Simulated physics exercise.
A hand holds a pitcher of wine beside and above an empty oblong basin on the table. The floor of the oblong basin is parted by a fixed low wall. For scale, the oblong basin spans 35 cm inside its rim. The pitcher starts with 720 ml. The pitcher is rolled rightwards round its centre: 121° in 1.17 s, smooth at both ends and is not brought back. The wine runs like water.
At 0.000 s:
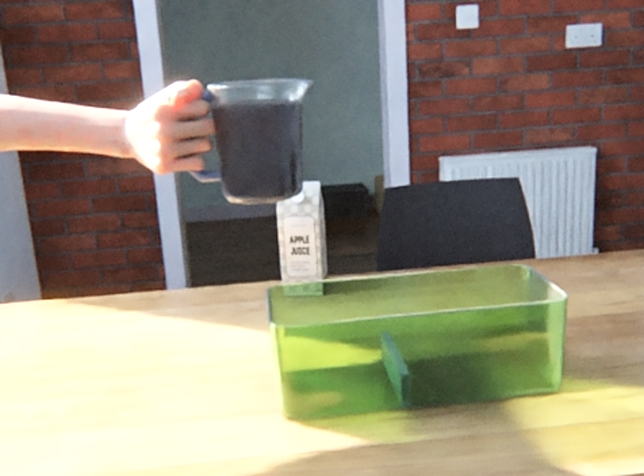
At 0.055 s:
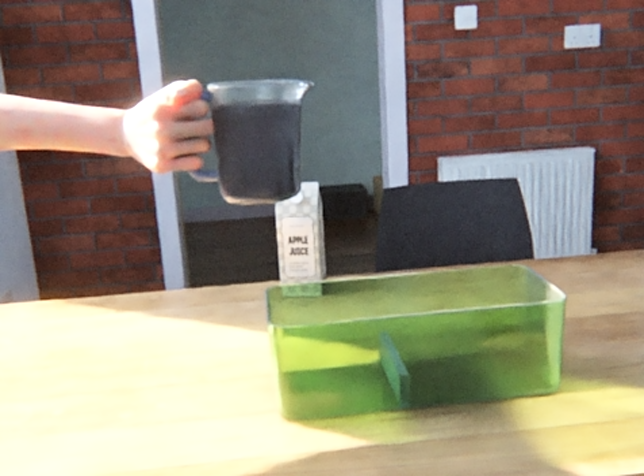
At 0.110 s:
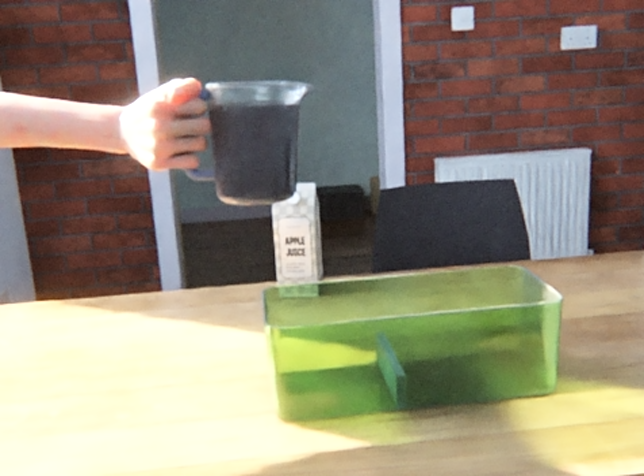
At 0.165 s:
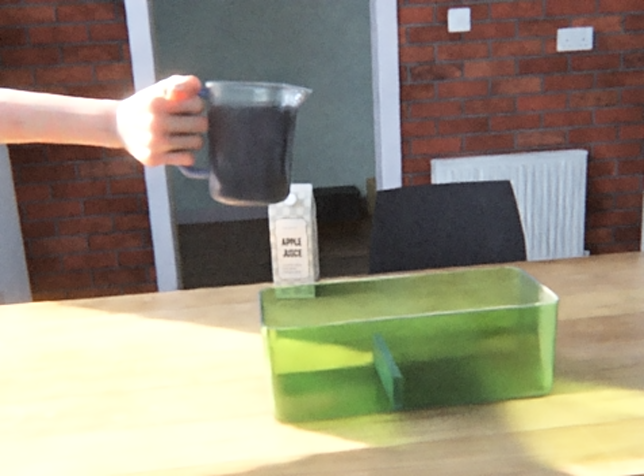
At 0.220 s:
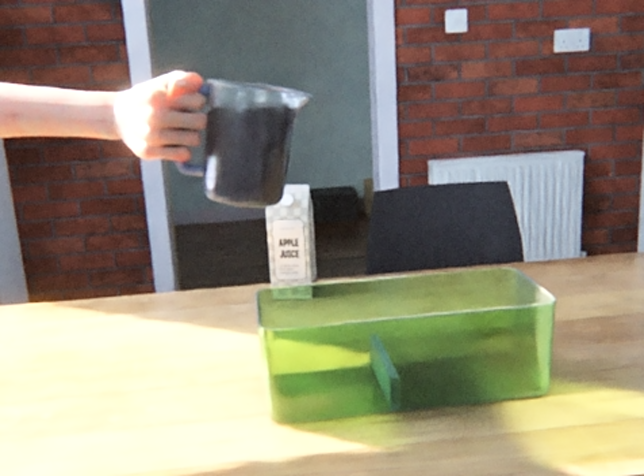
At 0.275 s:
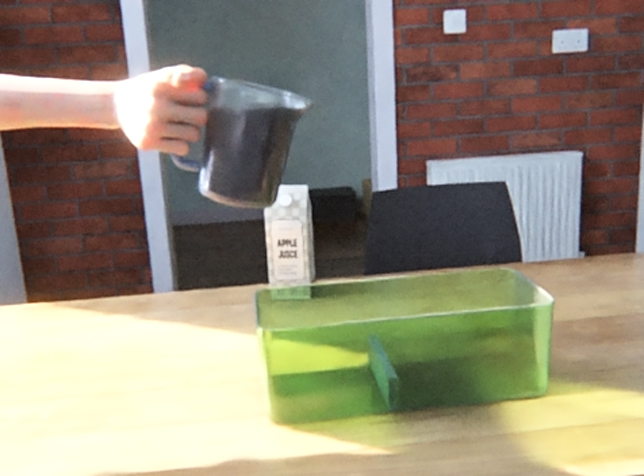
At first, a hand holds a clear pitcher of dark wine nearly upright above a wooden table, beside an empty green oblong basin and an apple juice carton. The hand then slowly tilts the pitcher a little to the right, the lean growing gradually while the wine stays inside.
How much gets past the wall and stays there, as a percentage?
The far part has some 58 per cent.
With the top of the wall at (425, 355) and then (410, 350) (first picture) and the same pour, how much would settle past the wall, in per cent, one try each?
First 10, then 30 per cent.
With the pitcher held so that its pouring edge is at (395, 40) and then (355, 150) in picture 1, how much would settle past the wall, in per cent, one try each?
First 85, then 75 per cent.
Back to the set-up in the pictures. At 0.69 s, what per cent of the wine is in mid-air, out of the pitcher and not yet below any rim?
Some 20 per cent.
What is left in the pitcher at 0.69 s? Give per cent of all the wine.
Near 74 in a hundred.
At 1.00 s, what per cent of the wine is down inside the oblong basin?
About 62 per cent.
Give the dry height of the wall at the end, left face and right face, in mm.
Left about 28 mm, right about 26 mm.
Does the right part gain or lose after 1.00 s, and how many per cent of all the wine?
It goes up by about 10.
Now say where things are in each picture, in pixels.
In the first picture, it leans 0°; its right rim is at (316, 81); the wine meets the walls at (215, 106) and (300, 100); the oblong basin's rim runs from (269, 307) to (547, 282); the wall's top is at (394, 352).
In the second picture, it leans 1°; its right rim is at (315, 82); the wine meets the walls at (215, 106) and (298, 101).
In the third picture, it leans 3°; its right rim is at (314, 85); the wine meets the walls at (212, 106) and (297, 103).
In the fourth picture, it leans 6°; its right rim is at (313, 90); the wine meets the walls at (210, 107) and (295, 104).
In the fifth picture, it leans 10°; its right rim is at (314, 96); the wine meets the walls at (209, 109) and (296, 105).
In the sixth picture, it leans 16°; its right rim is at (317, 103); the wine meets the walls at (210, 112) and (301, 107).
After 0.69 s the tilt is 78° and 74 per cent is still to pour, 0 is left of the wall and 5 right of it.
After 1.00 s the tilt is 115° and 14 per cent is still to pour, 15 is left of the wall and 48 right of it.
After 1.32 s the tilt is 121° and 0 per cent is still to pour, 39 is left of the wall and 57 right of it.
After 1.67 s the tilt is 121° and 0 per cent is still to pour, 39 is left of the wall and 58 right of it.
In the end 39 per cent lies left of the wall, 58 right of it and 2 outside.
